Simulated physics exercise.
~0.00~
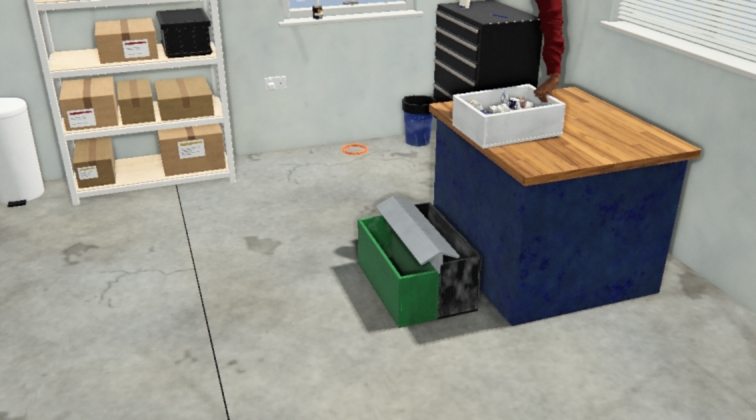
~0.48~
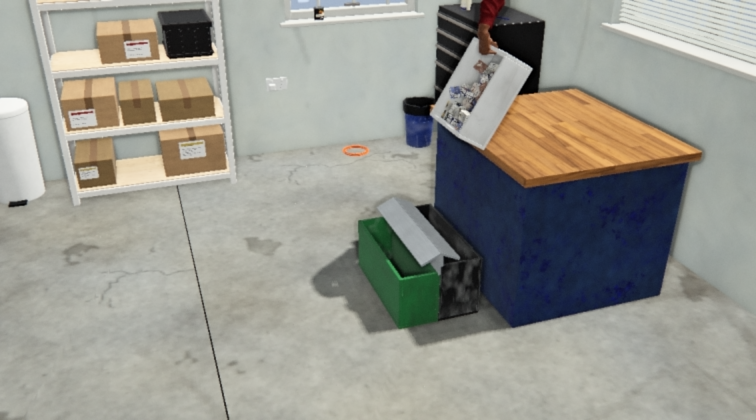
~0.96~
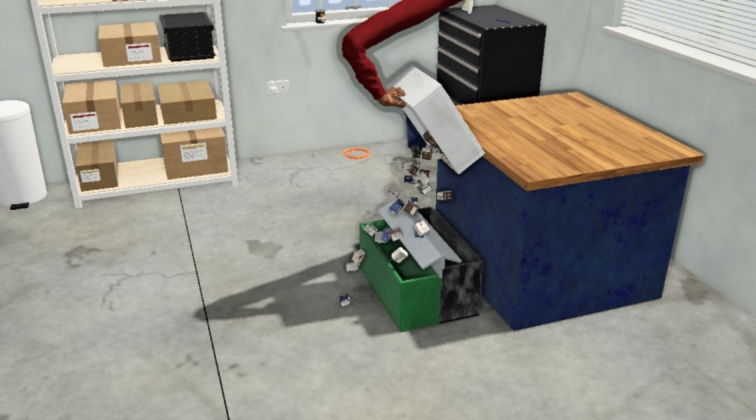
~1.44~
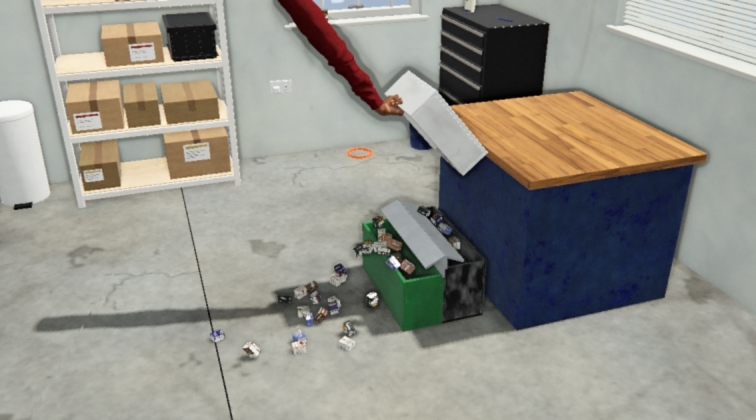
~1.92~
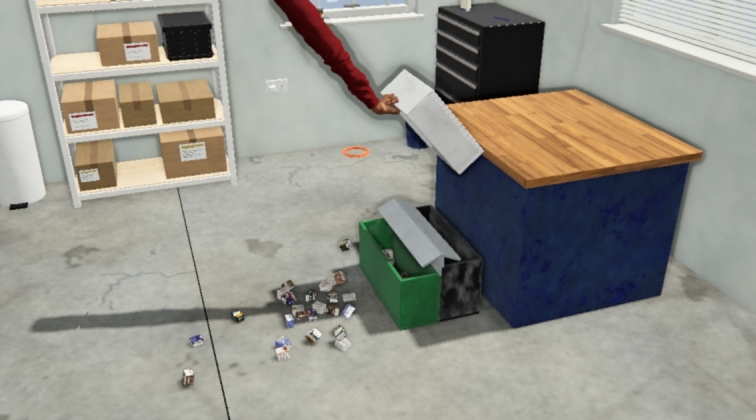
We see a red-sleeved arm lift a white tote of small cartons off a wood-topped bench and tip it steeply leftward, spilling them over a grey ridge; some land in the green and black totes below, but many scatter and settle on the floor left of the green one.
